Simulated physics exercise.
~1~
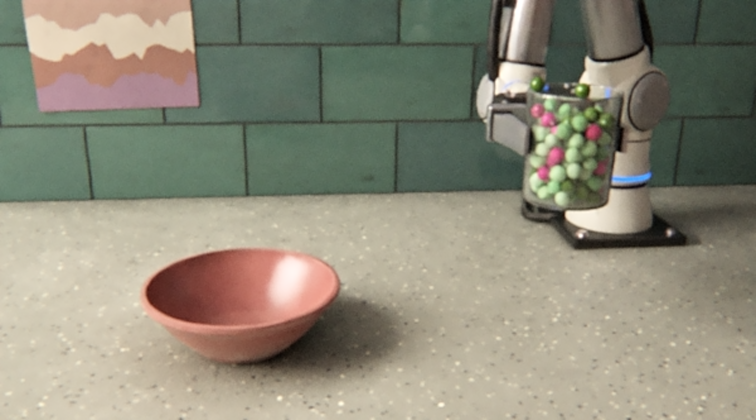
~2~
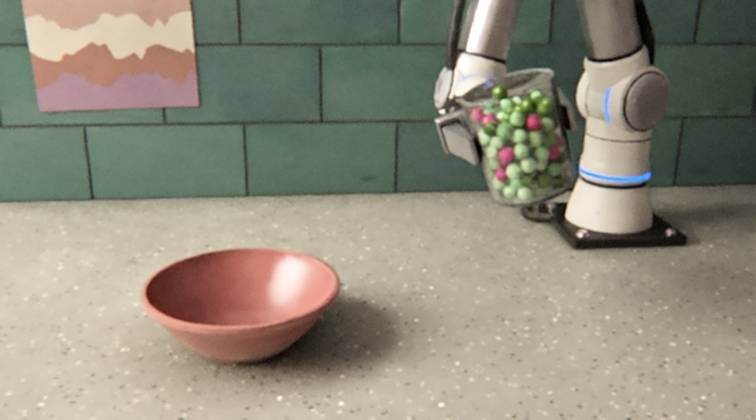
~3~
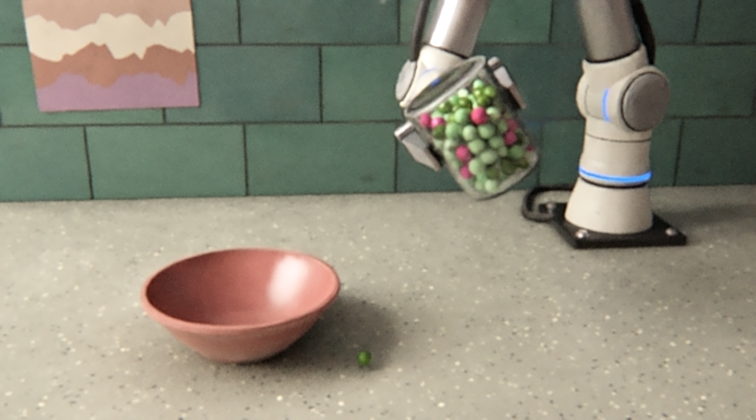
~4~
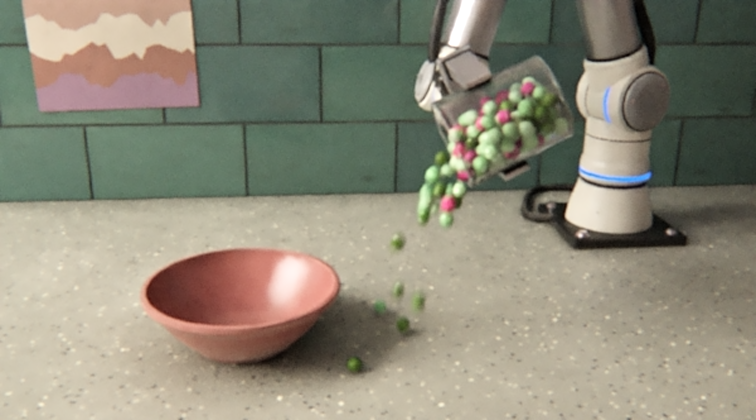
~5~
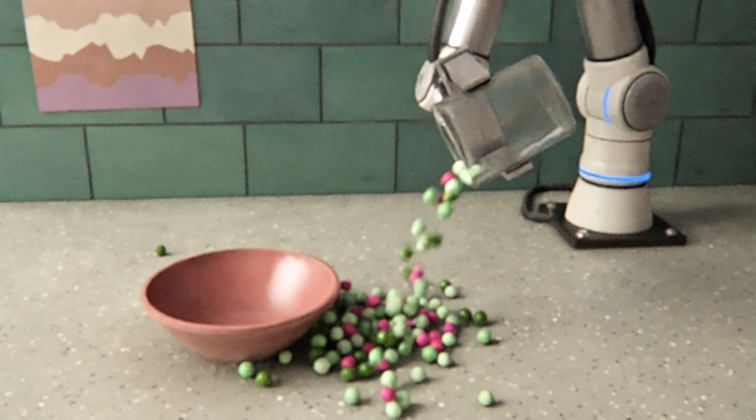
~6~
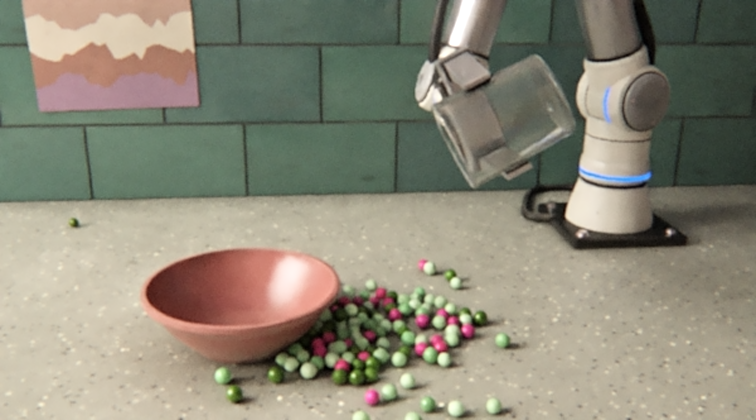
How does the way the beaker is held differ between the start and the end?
At the start the robot arm holds the beaker upright, while at the end it holds it tipped over on its side.
